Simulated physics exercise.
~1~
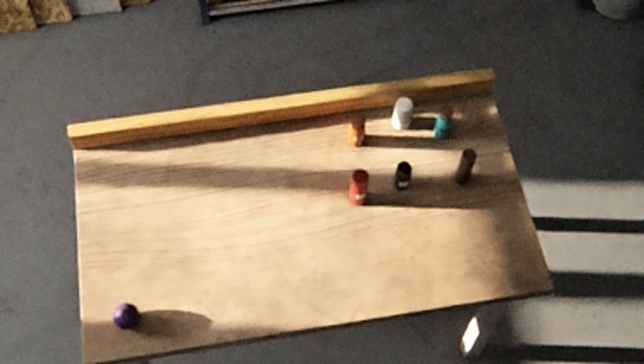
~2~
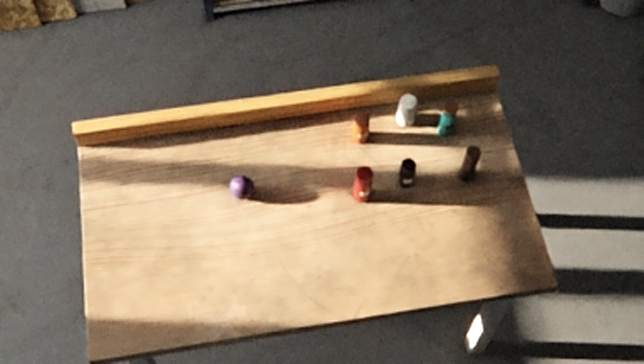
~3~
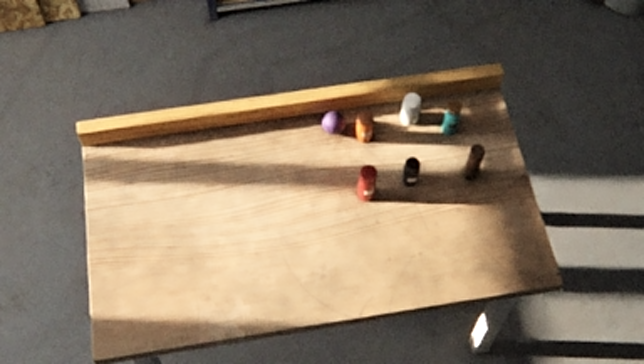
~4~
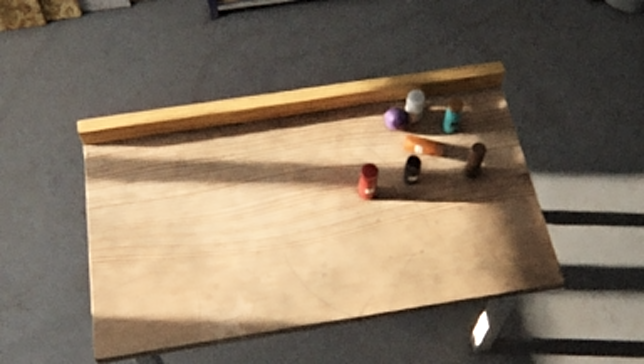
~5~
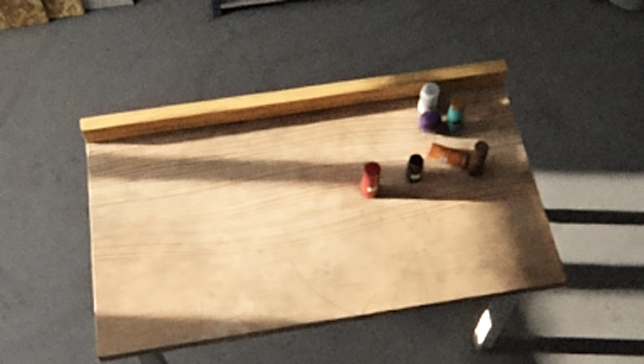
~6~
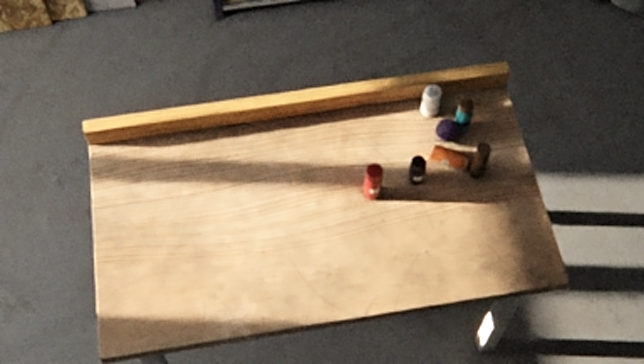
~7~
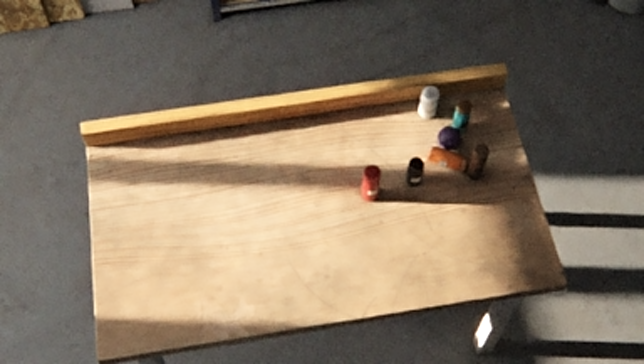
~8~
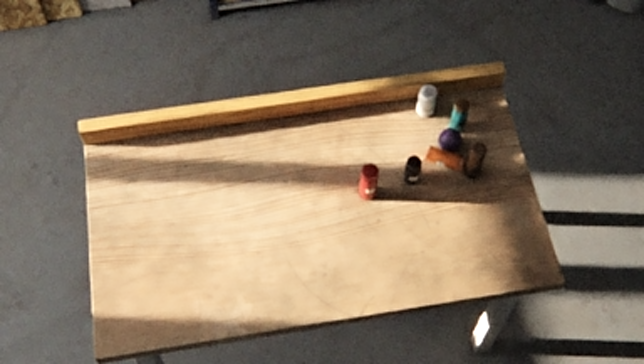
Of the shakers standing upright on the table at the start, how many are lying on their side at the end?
One shaker ends up on its side, the orange one. The others are all still standing.
